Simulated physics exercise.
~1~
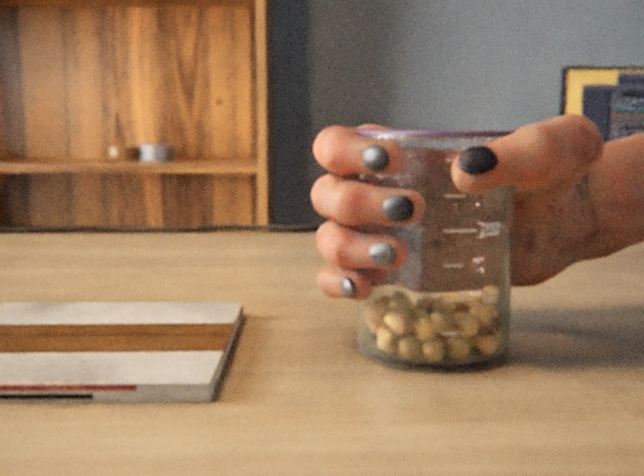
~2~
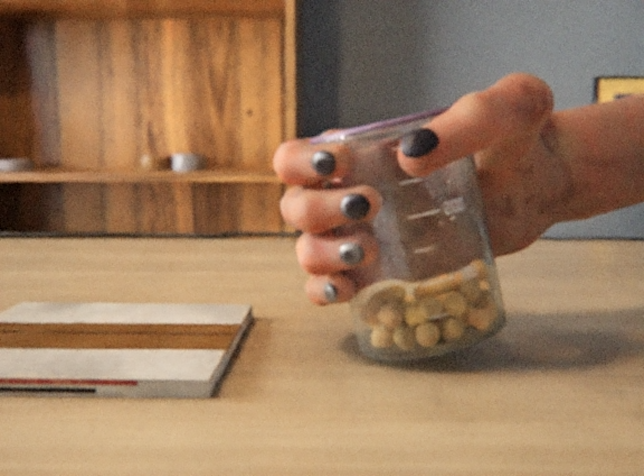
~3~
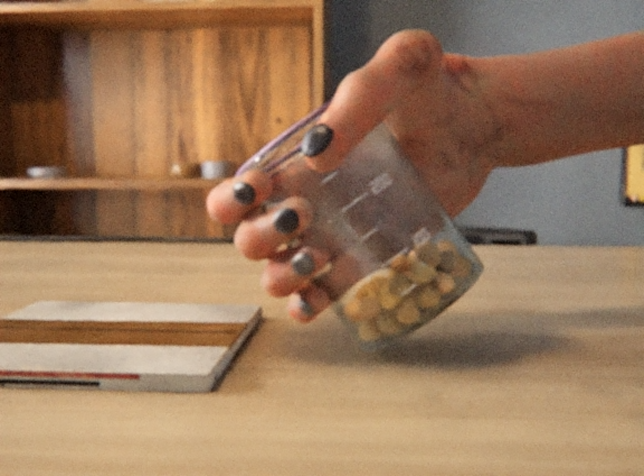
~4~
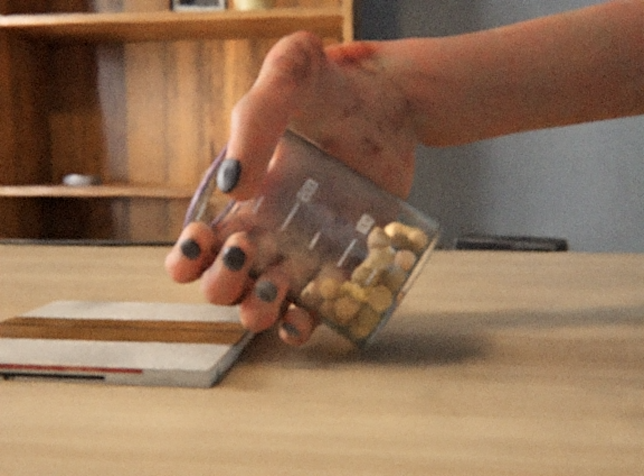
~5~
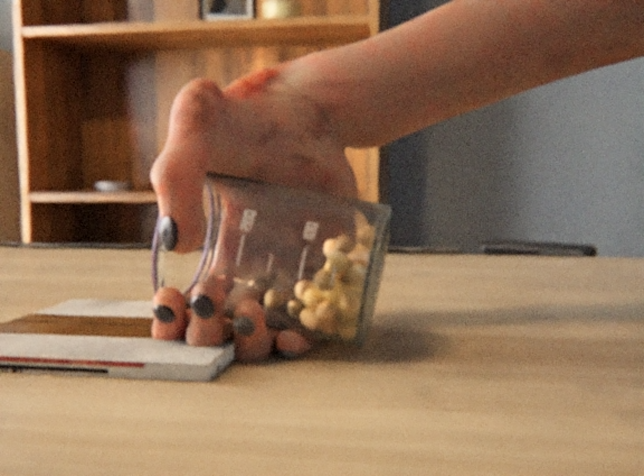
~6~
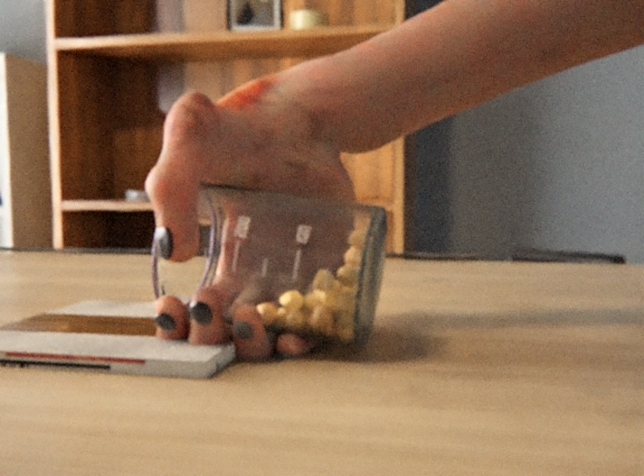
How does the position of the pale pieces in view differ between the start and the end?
At the end the pale pieces are clearly further left and slightly higher in view than at the start. They begin in the bottom of the upright beaker and end up gathered on its lower side near the base, close to the flat box.
